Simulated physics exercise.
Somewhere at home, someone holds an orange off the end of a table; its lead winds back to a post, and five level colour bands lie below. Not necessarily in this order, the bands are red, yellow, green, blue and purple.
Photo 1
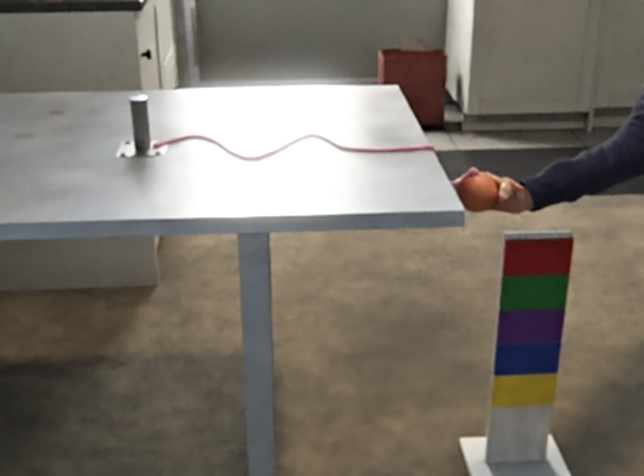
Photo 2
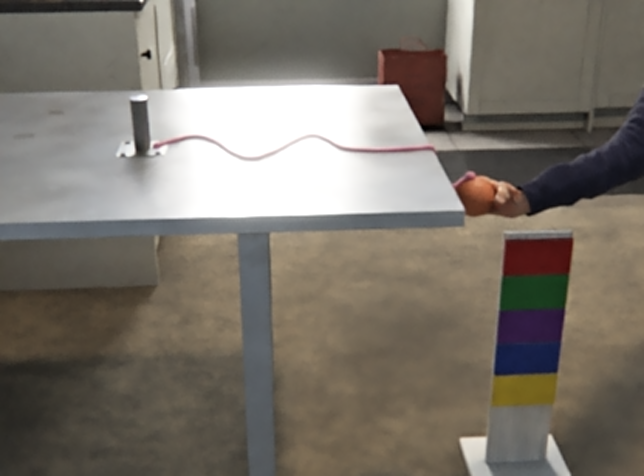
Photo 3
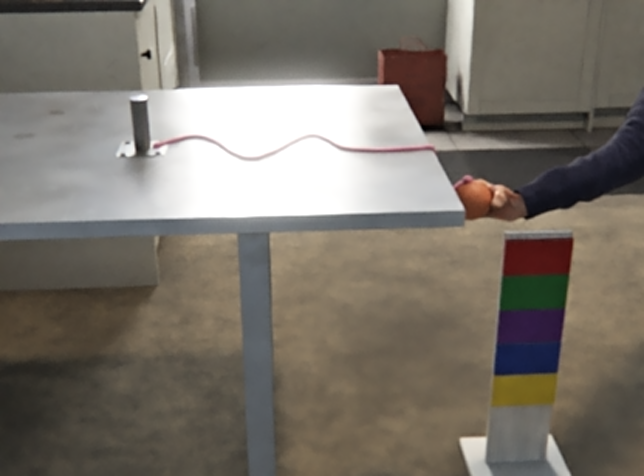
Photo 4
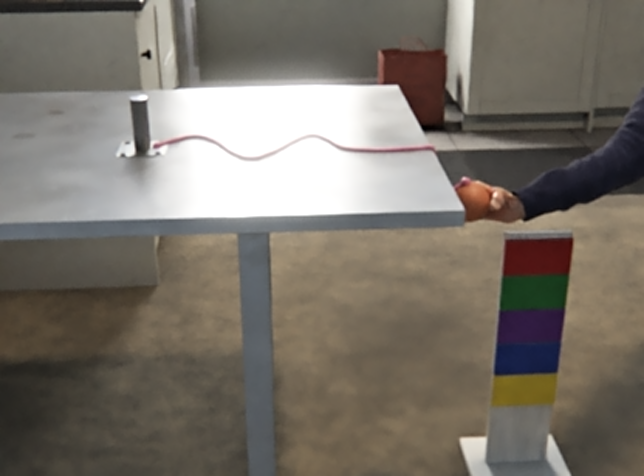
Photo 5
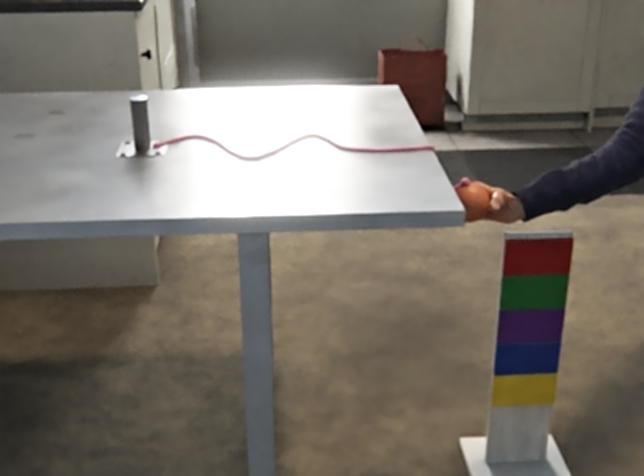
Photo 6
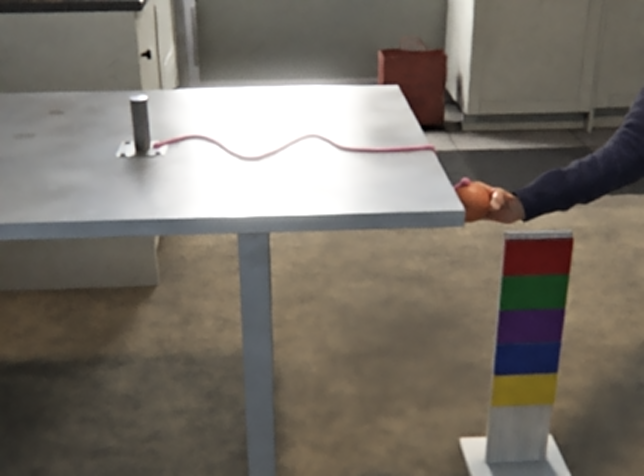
A hand holding an orange tied to a slack pink cord beside a table edge, barely shifting, above a colour-banded upright board.
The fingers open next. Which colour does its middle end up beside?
Purple.
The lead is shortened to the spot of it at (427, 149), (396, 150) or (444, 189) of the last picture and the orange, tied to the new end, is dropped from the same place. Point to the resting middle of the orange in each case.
The places are (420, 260), (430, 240) and (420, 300).
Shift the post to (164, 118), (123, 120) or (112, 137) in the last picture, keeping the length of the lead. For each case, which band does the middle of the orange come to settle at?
In turn, purple, then green, then green.
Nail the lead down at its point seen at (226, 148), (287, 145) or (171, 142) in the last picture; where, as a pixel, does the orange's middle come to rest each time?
Pixel places, try by try: (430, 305), (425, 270), (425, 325).
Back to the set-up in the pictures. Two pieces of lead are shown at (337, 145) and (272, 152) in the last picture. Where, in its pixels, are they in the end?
One finishes at (431, 160) and the other at (331, 146).
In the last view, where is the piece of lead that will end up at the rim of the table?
That spot is roughly at (331, 142).
Soon after, orange near (437, 316); level with purple.
After that, orange near (408, 332); level with purple.
In the end, orange near (424, 332); level with purple. The lead holds its middle at purple.
